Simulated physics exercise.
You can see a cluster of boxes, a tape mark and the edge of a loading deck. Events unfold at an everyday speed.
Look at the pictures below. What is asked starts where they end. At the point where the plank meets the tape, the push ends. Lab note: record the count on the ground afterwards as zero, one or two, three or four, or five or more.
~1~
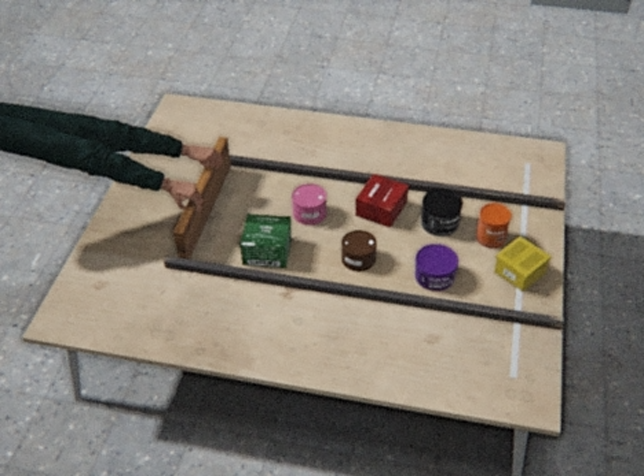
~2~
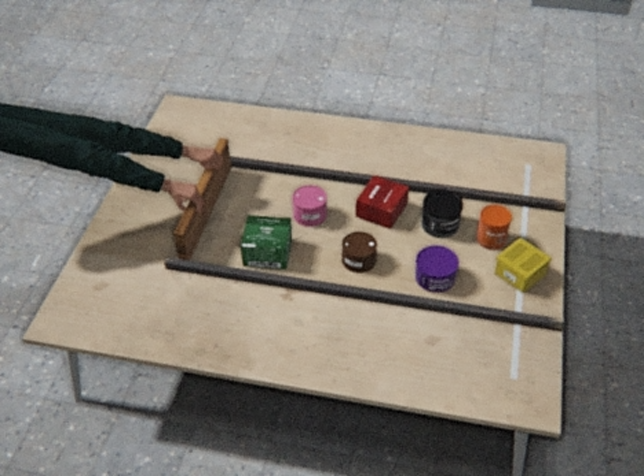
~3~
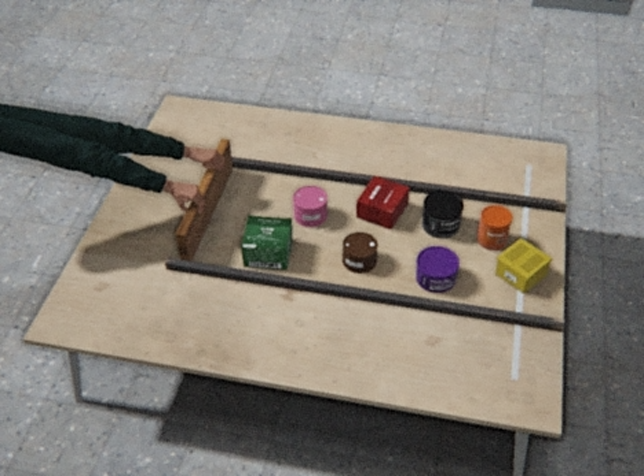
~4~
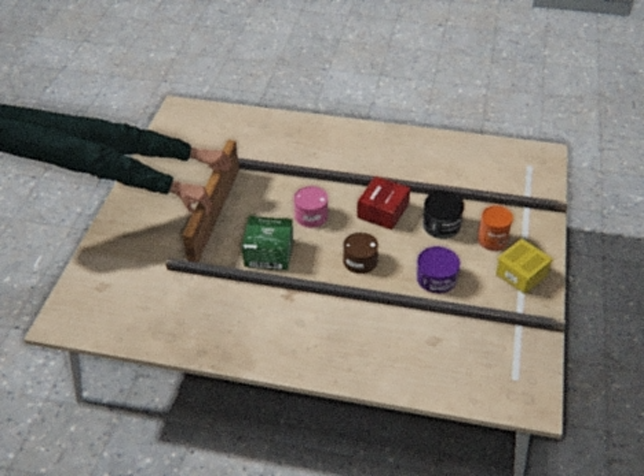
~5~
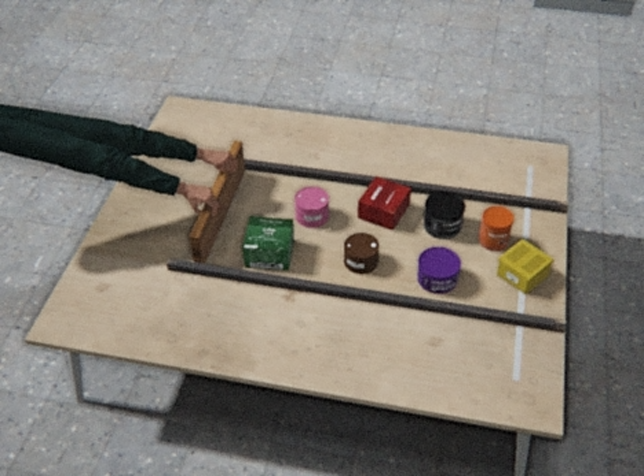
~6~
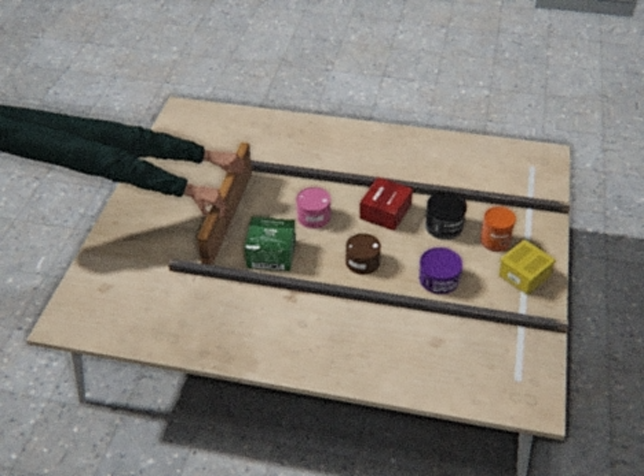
It is going to spill five or more of them.
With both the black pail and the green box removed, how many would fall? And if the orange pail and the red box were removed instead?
Counts - first: 3; second: 3.
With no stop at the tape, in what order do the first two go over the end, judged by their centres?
Those two are the yellow tote and, after it, the purple pail.
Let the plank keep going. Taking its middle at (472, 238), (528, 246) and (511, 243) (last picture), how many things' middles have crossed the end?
The counts: 0, 5 and 4.
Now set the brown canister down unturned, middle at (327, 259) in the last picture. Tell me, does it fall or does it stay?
From there it comes down.
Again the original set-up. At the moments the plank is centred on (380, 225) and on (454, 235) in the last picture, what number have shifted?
At the first point the count is 7, at the second it's 8.
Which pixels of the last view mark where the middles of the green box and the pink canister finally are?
In the last picture the green box sits around (550, 286) and the pink canister around (546, 245).
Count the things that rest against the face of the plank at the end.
Contact count: 3.
A little later, none off yet; yellow tote at rest near (526, 268); orange pail at rest near (498, 230); purple pail at rest near (440, 271).
Next, none off yet; yellow tote at rest near (526, 268); orange pail shifted a little near (508, 233); purple pail shifted about its own width near (486, 282).
Later still, none off yet; yellow tote shifted about its own width near (558, 259); orange pail shifted about its own width near (522, 240); purple pail shifted well along near (555, 300).
When it is over, the number that fall off is five or more; down, brown canister, black pail, purple pail, orange pail and yellow tote.
